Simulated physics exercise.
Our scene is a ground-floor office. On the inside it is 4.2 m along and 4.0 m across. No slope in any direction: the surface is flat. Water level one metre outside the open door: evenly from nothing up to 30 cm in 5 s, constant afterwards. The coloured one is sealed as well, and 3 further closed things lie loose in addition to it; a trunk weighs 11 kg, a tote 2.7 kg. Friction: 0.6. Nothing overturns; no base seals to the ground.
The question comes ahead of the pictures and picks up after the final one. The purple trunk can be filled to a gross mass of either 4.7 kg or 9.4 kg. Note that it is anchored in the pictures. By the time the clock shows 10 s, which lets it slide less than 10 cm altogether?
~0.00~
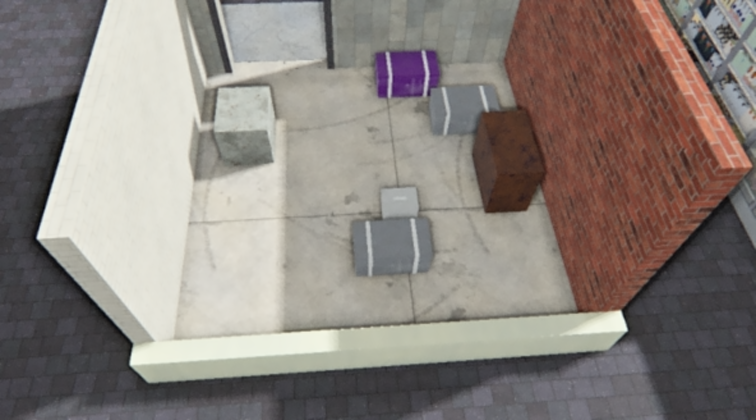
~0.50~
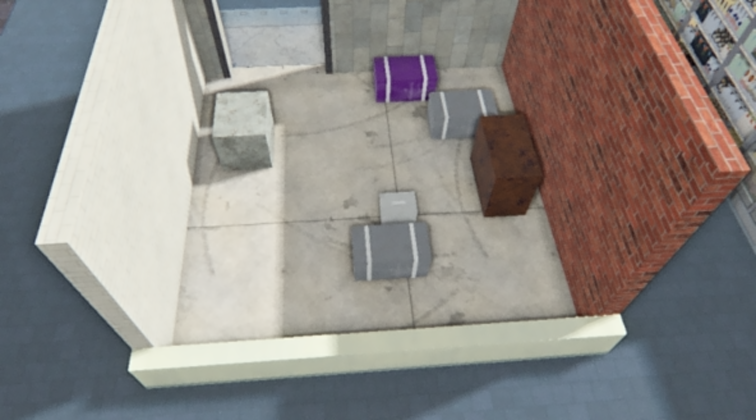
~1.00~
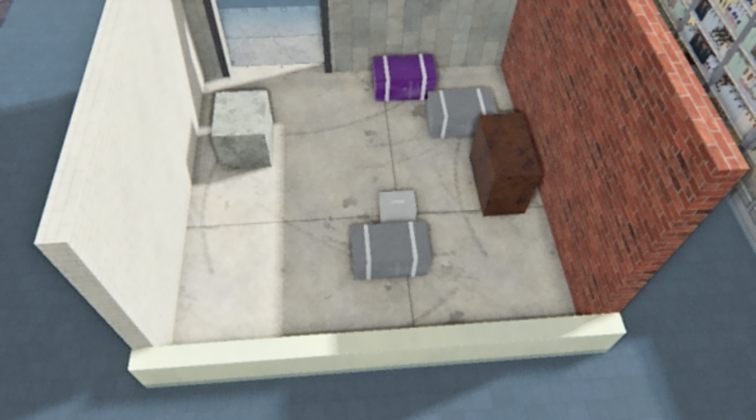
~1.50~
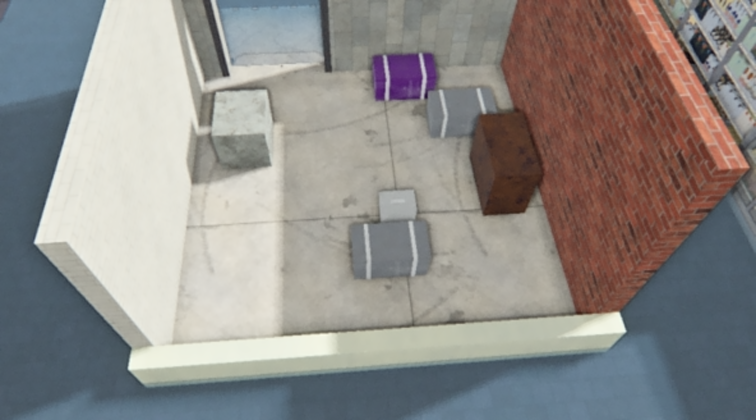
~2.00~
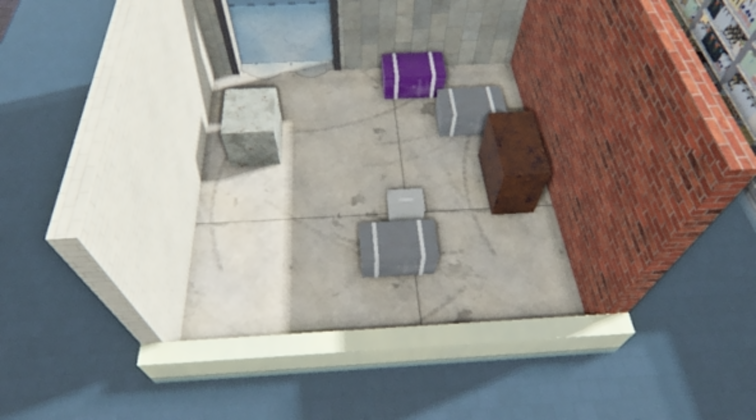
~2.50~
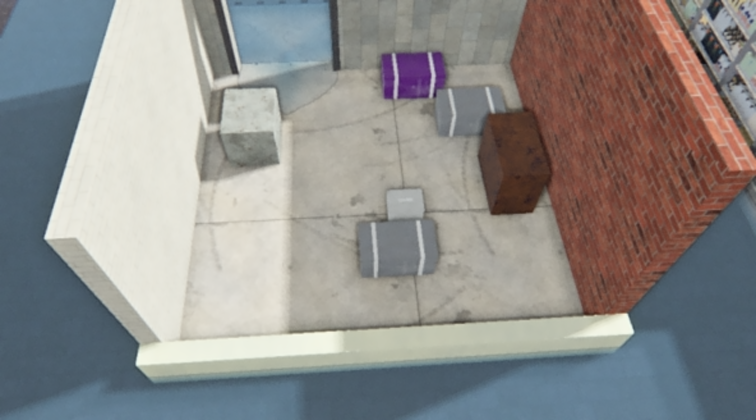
The lighter filling is enough.
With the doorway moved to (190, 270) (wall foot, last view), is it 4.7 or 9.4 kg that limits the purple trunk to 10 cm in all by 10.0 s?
Then neither load is enough.
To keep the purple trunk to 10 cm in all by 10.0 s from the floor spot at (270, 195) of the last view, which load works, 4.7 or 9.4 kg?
Here both come up short.
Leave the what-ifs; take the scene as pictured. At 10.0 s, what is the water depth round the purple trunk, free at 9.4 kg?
3 cm, roughly.
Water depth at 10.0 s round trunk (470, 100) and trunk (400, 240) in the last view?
Roughly 7 and 19 cm.
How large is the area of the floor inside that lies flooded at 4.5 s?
6.5 m2.
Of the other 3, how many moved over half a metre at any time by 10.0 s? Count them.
3.
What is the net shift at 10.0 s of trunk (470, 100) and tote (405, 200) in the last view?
The first is 60 cm from its start, the second 120 cm.
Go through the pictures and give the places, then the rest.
The purple trunk at (407, 63) rests on the ground; water covers 0.0 m2; 0 of 4 have shifted, in the first frame.
The purple trunk at (405, 68) rests on the ground; 0.0 m2 under water; 0 of 4 have shifted, in the second frame.
The purple trunk at (405, 67) rests on the ground; water covers 0.0 m2; 0 of 4 have shifted, in the third frame.
The purple trunk at (404, 66), on the bottom; water covers 0.0 m2; 0 of 4 have shifted, in the fourth frame.
The purple trunk at (414, 64) rests on the ground; 0.1 m2 under water; 0 of 4 have shifted, in the fifth frame.
The purple trunk at (413, 65) rests on the ground; 0.7 m2 under water; 0 of 4 have shifted, in the sixth frame.
After 3.5 s the purple trunk would be 0 cm from its start with 4.7 kg and 0 cm from its start with 9.4 kg; 0 cm of water round it then.
After 4.5 s the purple trunk would be 0 cm from its start with 4.7 kg and 0 cm from its start with 9.4 kg; 0 cm of water round it then.
After 7.0 s the purple trunk would be 0 cm from its start with 4.7 kg and 0 cm from its start with 9.4 kg; 1 cm of water round it then.
After 10.0 s the purple trunk would be 0 cm from its start with 4.7 kg and 1 cm from its start with 9.4 kg; 3 cm of water round it then.
